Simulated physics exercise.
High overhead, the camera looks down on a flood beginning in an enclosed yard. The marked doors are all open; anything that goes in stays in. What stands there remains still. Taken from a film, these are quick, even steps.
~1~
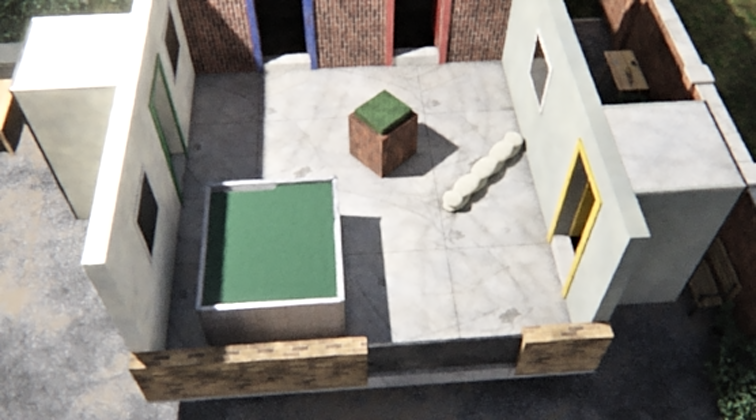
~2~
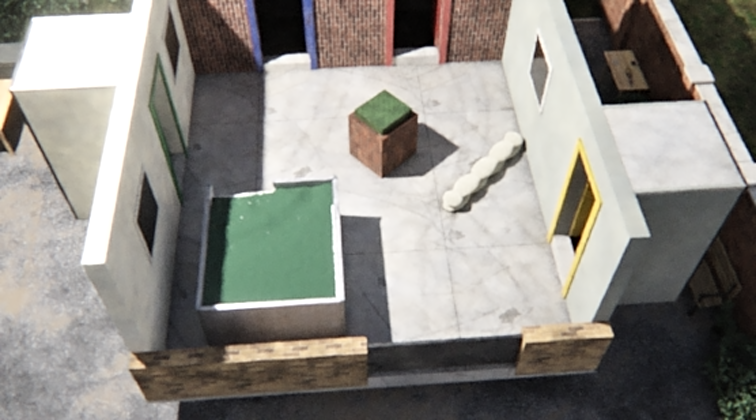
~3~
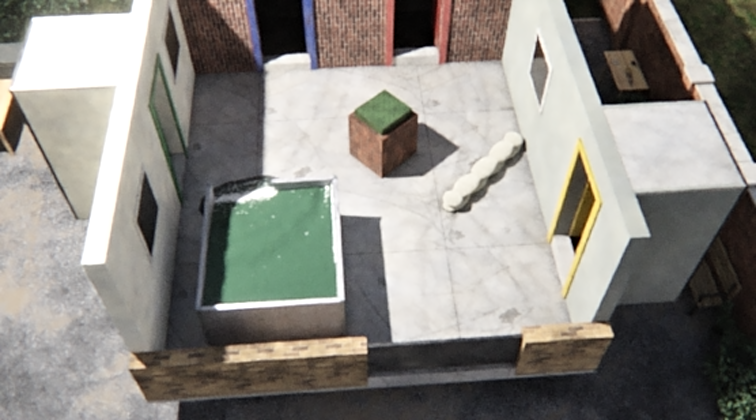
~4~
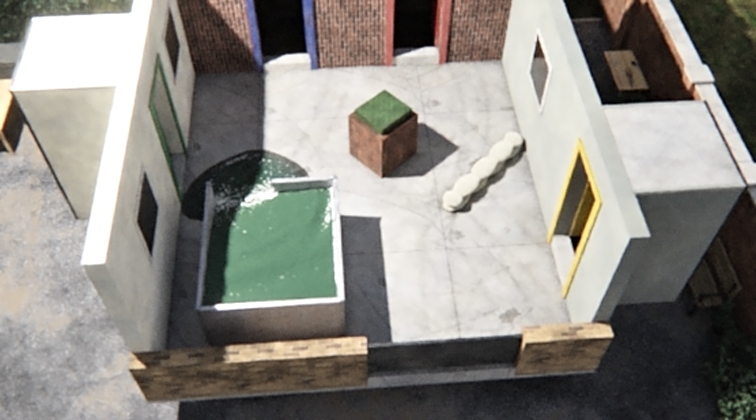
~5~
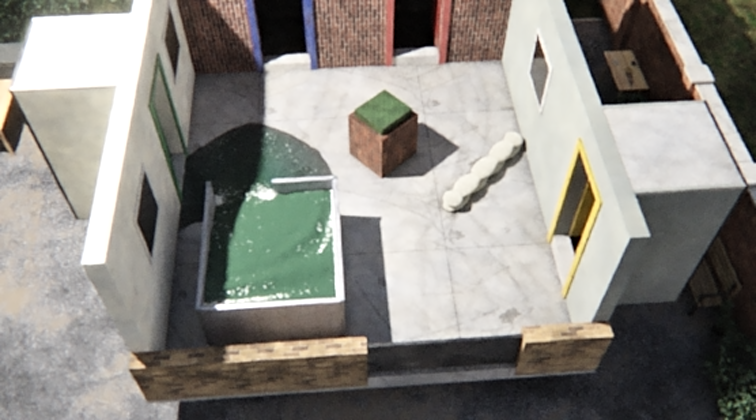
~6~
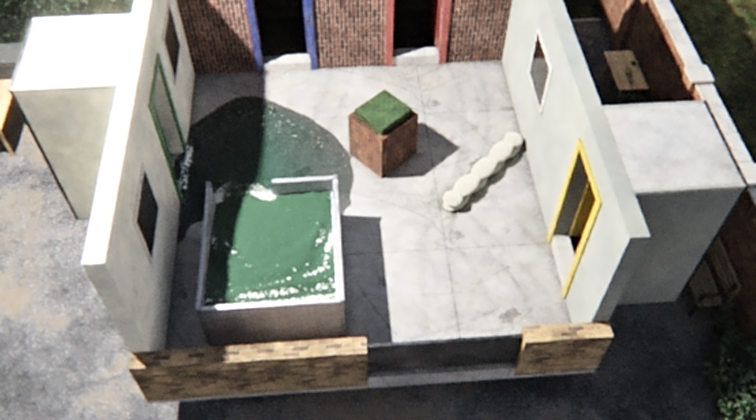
In a walled yard, green water pours from an open tank's far side and spreads outward.
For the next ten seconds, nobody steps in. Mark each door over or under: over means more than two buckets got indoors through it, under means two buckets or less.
Yellow door - under, green door - over, red door - under, blue door - over.
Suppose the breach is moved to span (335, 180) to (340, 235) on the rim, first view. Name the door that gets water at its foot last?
My answer is the green one.
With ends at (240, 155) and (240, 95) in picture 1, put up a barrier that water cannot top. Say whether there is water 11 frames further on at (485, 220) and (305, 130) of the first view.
Taking the points in order, the first is high and dry and the second is inundated.
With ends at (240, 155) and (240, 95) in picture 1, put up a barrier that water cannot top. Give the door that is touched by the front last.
The yellow one.
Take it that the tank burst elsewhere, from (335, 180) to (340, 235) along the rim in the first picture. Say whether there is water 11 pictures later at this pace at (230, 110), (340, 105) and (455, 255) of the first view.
Sequence: Spared / spared / wetted.
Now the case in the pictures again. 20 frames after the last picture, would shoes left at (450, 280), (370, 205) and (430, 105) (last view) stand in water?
Result, as listed: Not wetted / not wetted / wetted.
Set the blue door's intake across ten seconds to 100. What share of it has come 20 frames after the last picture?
Around 85 %.
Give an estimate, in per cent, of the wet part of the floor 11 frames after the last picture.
40 %.
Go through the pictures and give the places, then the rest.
Still water in the open tank at (272, 242), in the first picture.
The front is at a hidden place, out from the gap on the open tank's far side, in the second picture.
The front is at (267, 179), out from the gap on the open tank's far side, in the third picture.
Water pours out on the open tank's far side and has run to (260, 153), in the fourth picture.
Water pours out on the open tank's far side and has run to (251, 126), in the fifth picture.
Water pours out on the open tank's far side and has run to (239, 101), in the sixth picture.
A moment on, water covers 35 % of the floor; the yellow door not reached, the green door over two buckets in, the red door not reached, the blue door under two buckets in.
Next, water covers 40 % of the floor; the yellow door not reached, the green door over two buckets in, the red door wet at the sill, nothing in, the blue door over two buckets in.
Then, water covers 50 % of the floor; the yellow door not reached, the green door far over two buckets in, the red door wet at the sill, nothing in, the blue door far over two buckets in.
Later, water covers 70 % of the floor; the yellow door wet at the sill, nothing in, the green door far over two buckets in, the red door wet at the sill, nothing in, the blue door far over two buckets in.
In the end, water covers 90 % of the floor; the yellow door wet at the sill, nothing in, the green door far over two buckets in, the red door wet at the sill, nothing in, the blue door far over two buckets in.
